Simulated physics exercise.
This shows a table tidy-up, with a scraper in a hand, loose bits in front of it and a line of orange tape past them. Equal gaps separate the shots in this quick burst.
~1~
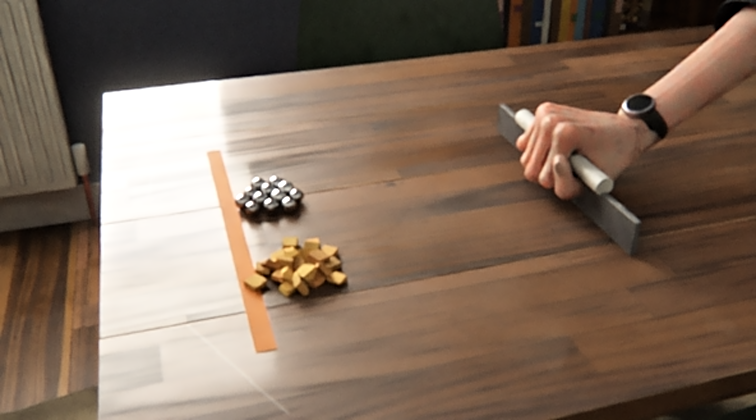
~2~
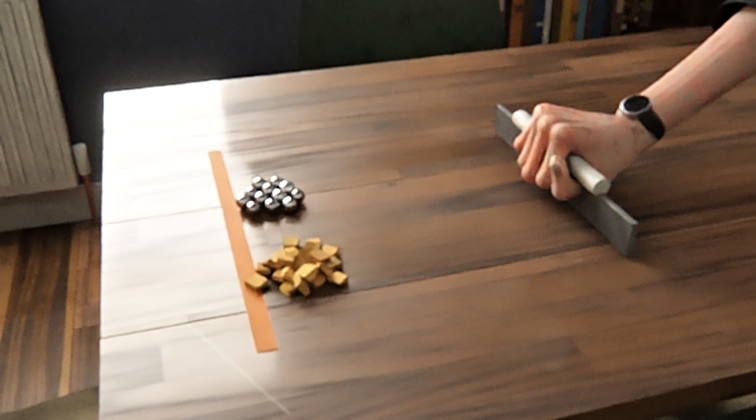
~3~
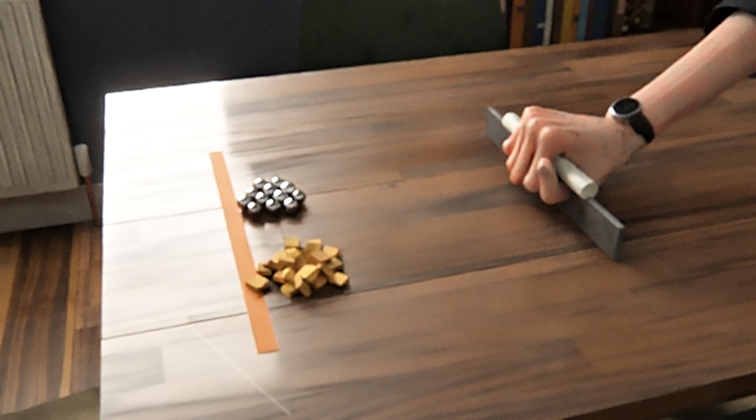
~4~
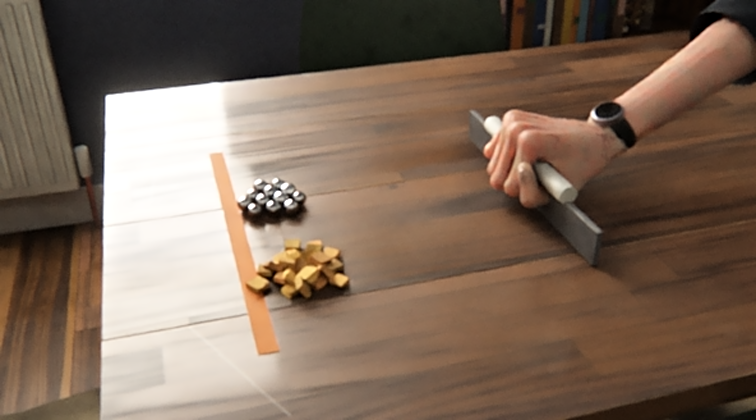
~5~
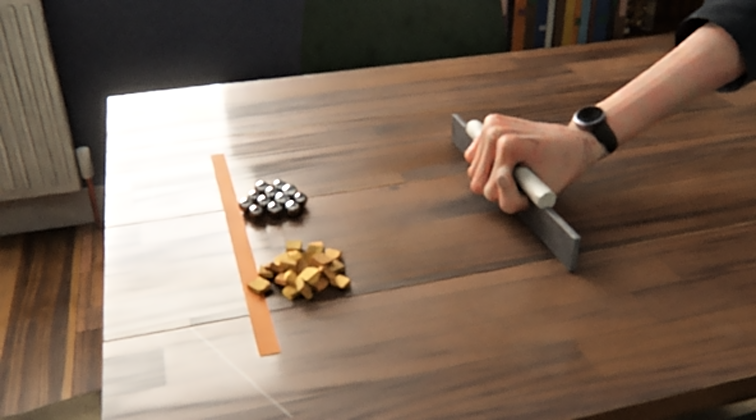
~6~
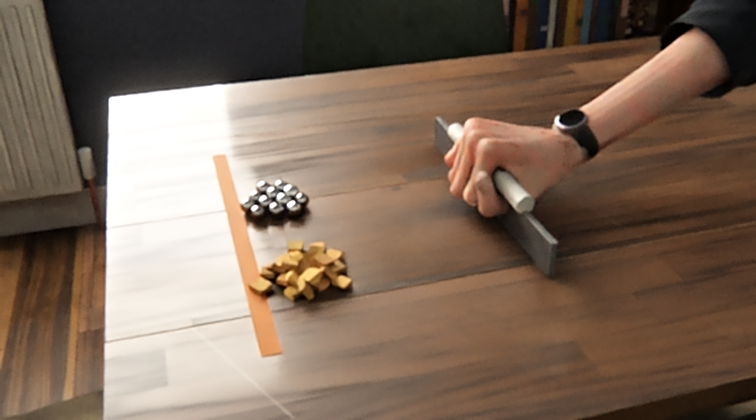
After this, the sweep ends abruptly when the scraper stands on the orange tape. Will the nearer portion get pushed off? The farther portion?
The nearer portion never goes over, the farther portion partly goes over.
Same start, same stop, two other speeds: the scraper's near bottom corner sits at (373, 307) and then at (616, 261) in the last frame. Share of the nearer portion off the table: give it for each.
Try 1: About 100 percent. Try 2: About 0 percent.
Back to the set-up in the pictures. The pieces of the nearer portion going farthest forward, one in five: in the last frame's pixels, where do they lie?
Near (163, 289).
Then, 0.35 s on from there, scraper still moving, near (354, 190); nearer portion all on the table, its front near (261, 287); farther portion all on the table, its front near (248, 206).
Then, 0.71 s on from there, scraper stopped at the orange tape; nearer portion all on the table, its front near (169, 278); farther portion all on the table, its front near (148, 217).
Then, 0.99 s on from there, scraper stopped at the orange tape; nearer portion all on the table, its front near (161, 289); farther portion near a third over the edge.
In the end, scraper stopped at the orange tape; nearer portion all on the table, its front near (161, 289); farther portion the whole lot over the edge.
